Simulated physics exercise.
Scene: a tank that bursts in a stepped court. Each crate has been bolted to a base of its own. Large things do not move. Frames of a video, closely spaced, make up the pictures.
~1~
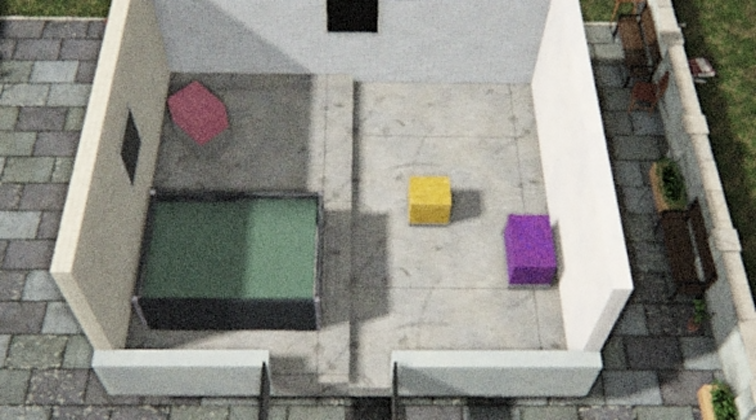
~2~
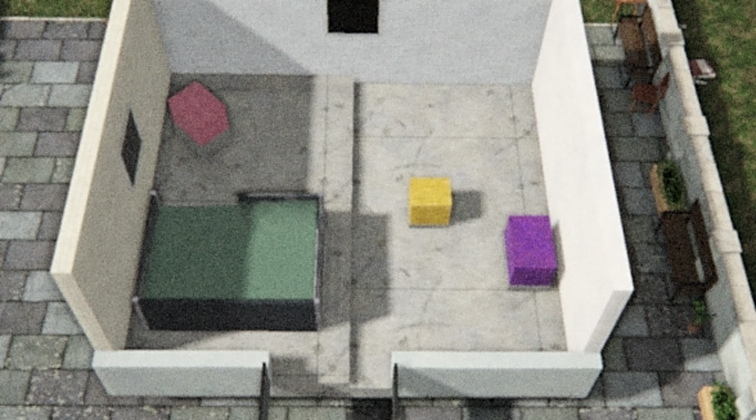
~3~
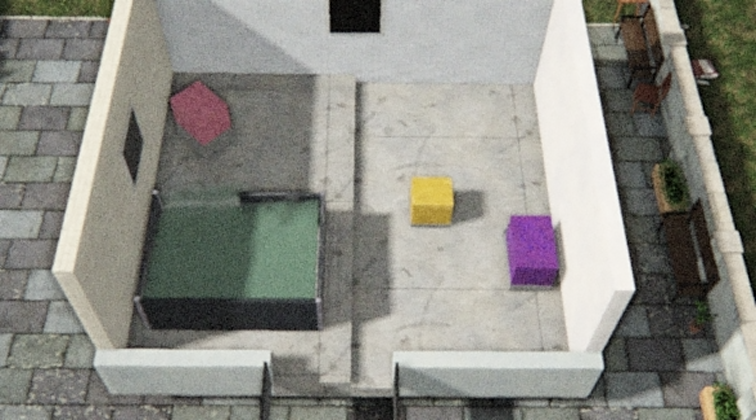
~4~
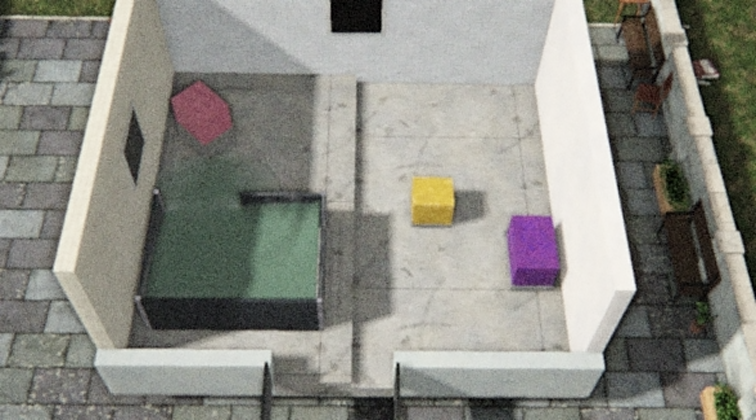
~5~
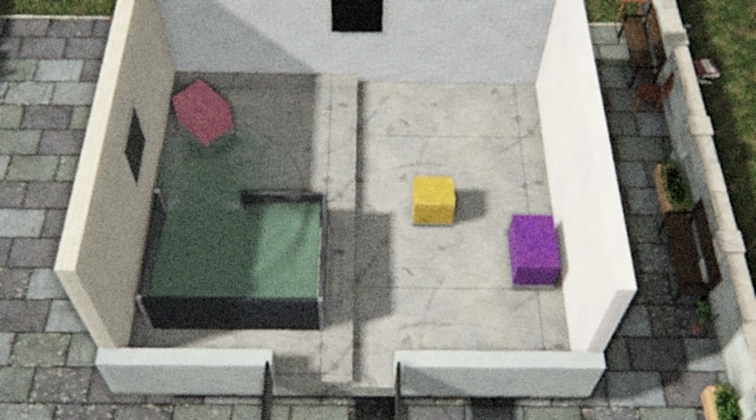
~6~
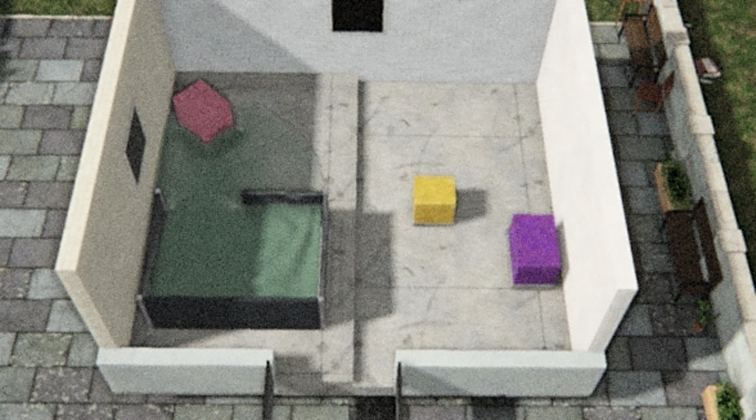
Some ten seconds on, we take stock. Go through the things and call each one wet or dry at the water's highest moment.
Called one by one: The purple crate is wet; the yellow crate is wet; the pink crate is wet.
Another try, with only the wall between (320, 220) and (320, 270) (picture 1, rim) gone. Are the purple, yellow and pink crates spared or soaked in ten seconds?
Result: Purple is swamped; yellow is swamped; pink is not reached.
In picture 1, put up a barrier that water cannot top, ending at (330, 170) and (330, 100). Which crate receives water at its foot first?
Looks like the pink one.
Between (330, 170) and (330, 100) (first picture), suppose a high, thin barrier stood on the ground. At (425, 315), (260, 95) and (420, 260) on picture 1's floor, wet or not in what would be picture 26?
Outcome by spot, in order - unwatered, watered, unwatered.
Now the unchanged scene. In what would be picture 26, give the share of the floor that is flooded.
About 60 per cent.
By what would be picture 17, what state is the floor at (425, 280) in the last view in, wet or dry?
I'd expect that place to be clear.
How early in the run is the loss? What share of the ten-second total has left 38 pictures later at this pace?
Something close to 5 percent by that point.
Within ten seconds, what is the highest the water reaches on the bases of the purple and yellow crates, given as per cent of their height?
About 200 and 200 per cent.
A moment on, water covers 25 % of the floor; the purple crate not reached, the yellow crate not reached, the pink crate water round its plinth.
Next, water covers 35 % of the floor; the purple crate not reached, the yellow crate not reached, the pink crate water round its plinth.
Then, water covers 60 % of the floor; the purple crate not reached, the yellow crate water round its plinth, the pink crate water round its plinth.
Later, water covers 90 % of the floor; the purple crate water round its plinth, the yellow crate water round its plinth, the pink crate water round its plinth.
In the end, water covers 95 % of the floor; the purple crate was topped, the yellow crate was topped, the pink crate was topped.
